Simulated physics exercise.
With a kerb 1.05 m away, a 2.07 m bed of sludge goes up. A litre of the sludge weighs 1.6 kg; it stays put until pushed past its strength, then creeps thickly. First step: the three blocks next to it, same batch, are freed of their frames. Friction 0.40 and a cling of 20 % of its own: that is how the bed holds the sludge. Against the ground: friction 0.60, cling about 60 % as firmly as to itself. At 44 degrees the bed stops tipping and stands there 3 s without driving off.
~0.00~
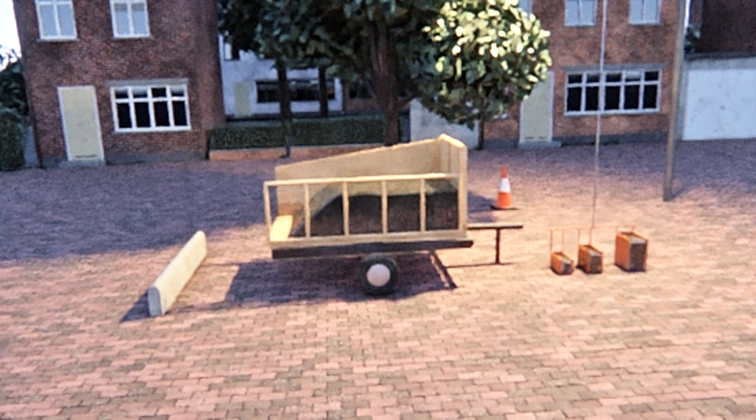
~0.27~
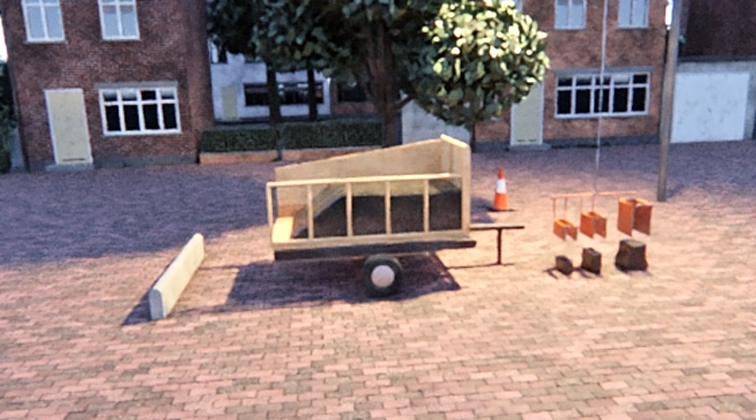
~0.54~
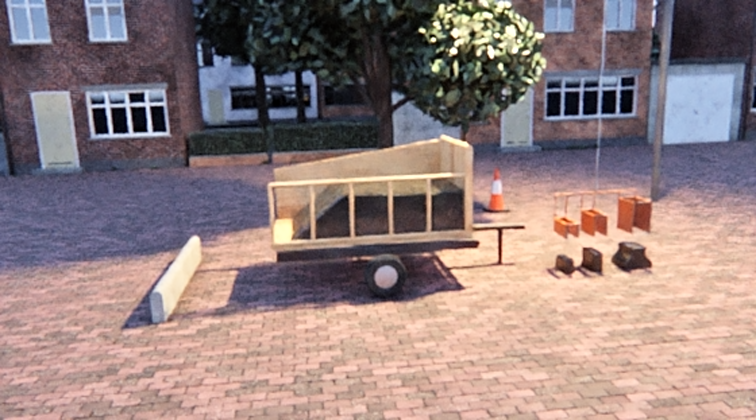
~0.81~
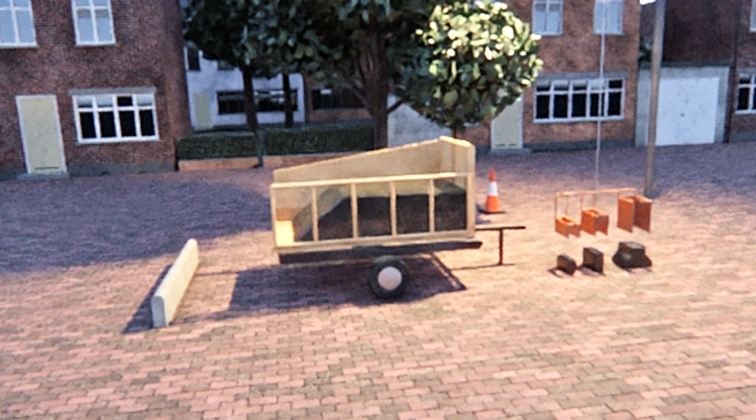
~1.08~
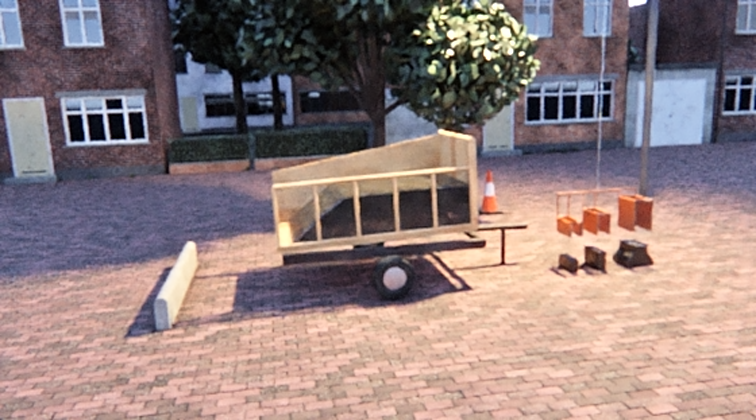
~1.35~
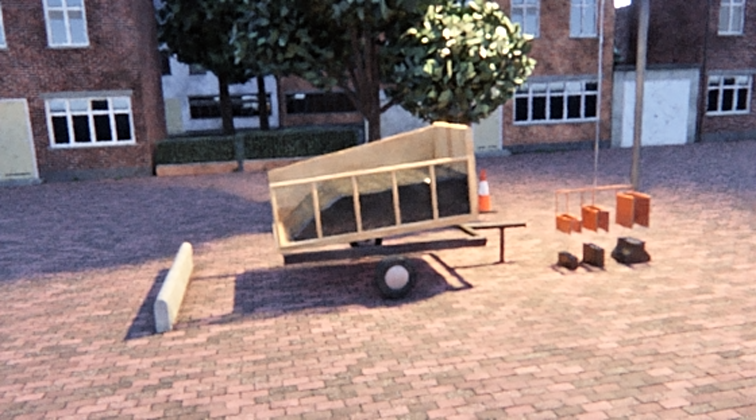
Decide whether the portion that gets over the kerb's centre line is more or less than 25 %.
By the end, the amount is smaller than 25 in a hundred.
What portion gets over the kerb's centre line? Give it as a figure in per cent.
About 16 per cent.
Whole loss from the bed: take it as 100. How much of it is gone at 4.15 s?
Looks like roughly 100 %, give or take.
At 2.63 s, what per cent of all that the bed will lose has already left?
About 20 out of 100.
After 2.63 s, the tilt is 16 degrees, 80 % is on the bed and 0 % past the kerb's middle.
After 4.15 s, the tilt is 30 degrees, none is on the bed and 9 % past the kerb's middle.
After 5.67 s, the tilt is 43 degrees, none is on the bed and 16 % past the kerb's middle.
After 7.19 s, the tilt is 44 degrees, none is on the bed and 16 % past the kerb's middle.
After 8.89 s, the tilt is 44 degrees, none is on the bed and 16 % past the kerb's middle.
